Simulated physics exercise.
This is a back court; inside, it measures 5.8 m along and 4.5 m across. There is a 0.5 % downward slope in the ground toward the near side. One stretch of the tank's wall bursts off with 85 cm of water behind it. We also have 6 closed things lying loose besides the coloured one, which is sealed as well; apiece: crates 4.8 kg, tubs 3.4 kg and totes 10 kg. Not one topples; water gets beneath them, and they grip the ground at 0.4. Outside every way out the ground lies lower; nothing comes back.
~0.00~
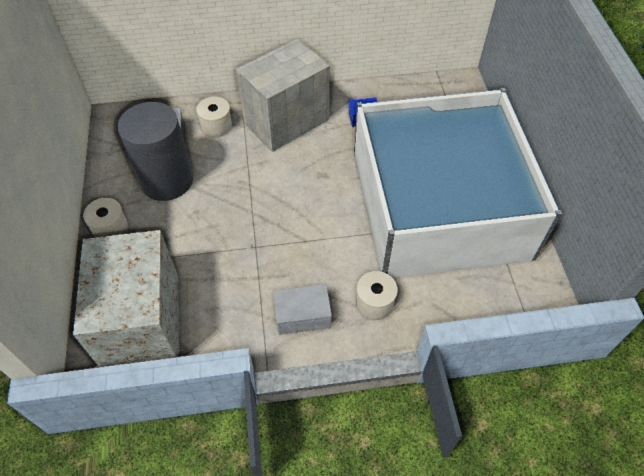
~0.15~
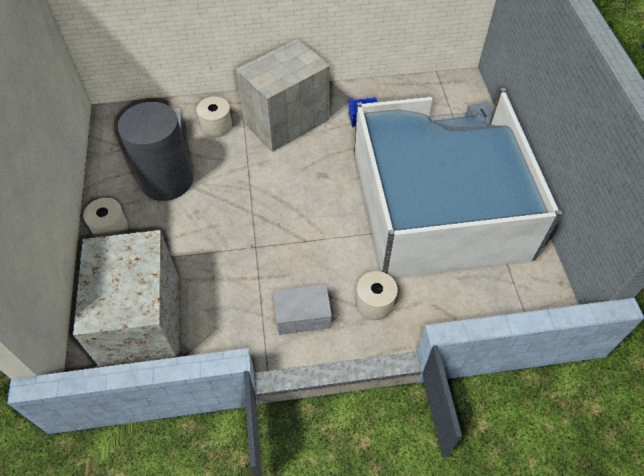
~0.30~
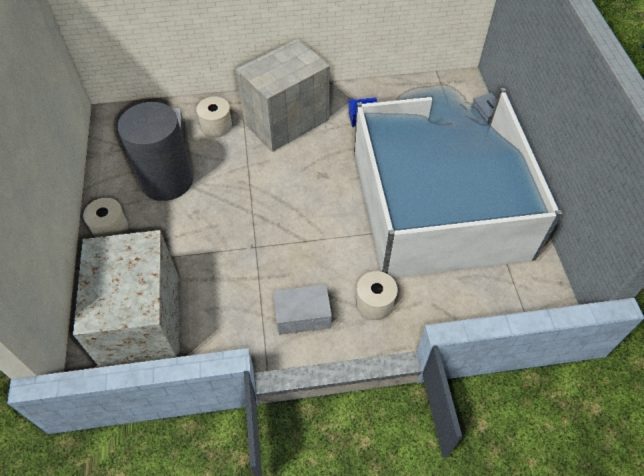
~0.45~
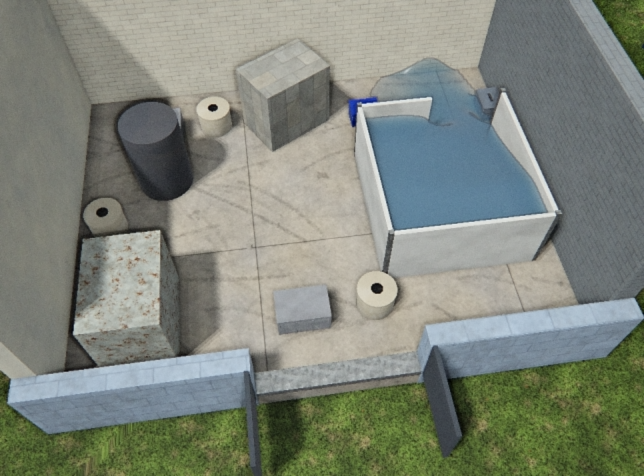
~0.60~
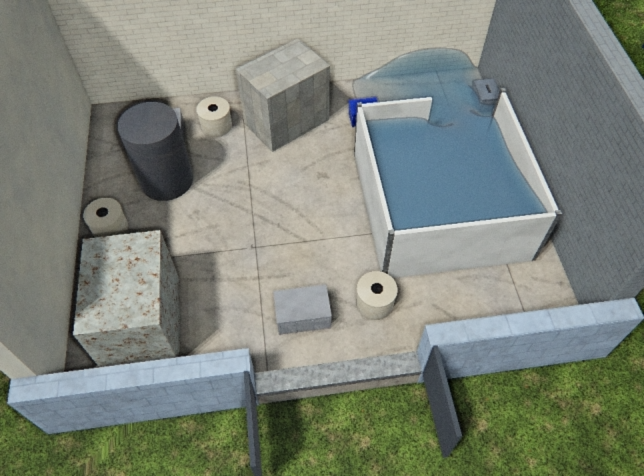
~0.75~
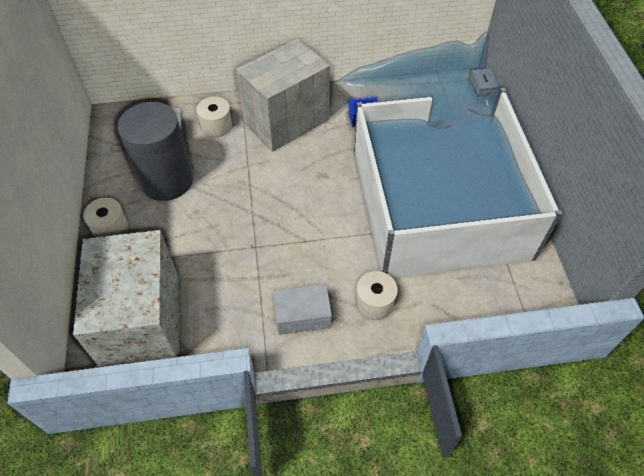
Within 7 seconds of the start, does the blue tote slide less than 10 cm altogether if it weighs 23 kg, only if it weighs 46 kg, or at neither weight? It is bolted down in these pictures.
It does so at neither weight.
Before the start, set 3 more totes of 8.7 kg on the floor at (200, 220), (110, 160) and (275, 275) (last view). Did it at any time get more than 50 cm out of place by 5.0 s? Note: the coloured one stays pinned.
One after another they come out within the mark, beyond the mark, beyond the mark.
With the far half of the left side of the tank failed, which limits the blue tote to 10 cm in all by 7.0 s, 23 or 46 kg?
Then, in short, the smaller is plenty.
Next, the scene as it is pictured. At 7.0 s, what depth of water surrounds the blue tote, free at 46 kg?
Close to 14 cm deep.
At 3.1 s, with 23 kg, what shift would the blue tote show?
I'd put it at roughly 60 cm.
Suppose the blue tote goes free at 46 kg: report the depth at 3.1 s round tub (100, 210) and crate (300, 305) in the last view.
Depth approx. 0 cm / 2 cm.
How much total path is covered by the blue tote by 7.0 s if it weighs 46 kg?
Close to 50 cm, all told.
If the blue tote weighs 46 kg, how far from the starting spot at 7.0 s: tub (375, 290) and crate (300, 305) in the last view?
In that order: Gone out, gone out.
After 1.4 s the blue tote would be 0 cm from its start with 23 kg and 0 cm from its start with 46 kg; 3 cm of water round it then.
After 3.1 s the blue tote would be 61 cm from its start with 23 kg and 44 cm from its start with 46 kg; 19 cm of water round it then.
After 4.9 s the blue tote would be 34 cm from its start with 23 kg and 45 cm from its start with 46 kg; 19 cm of water round it then.
After 7.0 s the blue tote would be 44 cm from its start with 23 kg and 45 cm from its start with 46 kg; 14 cm of water round it then.
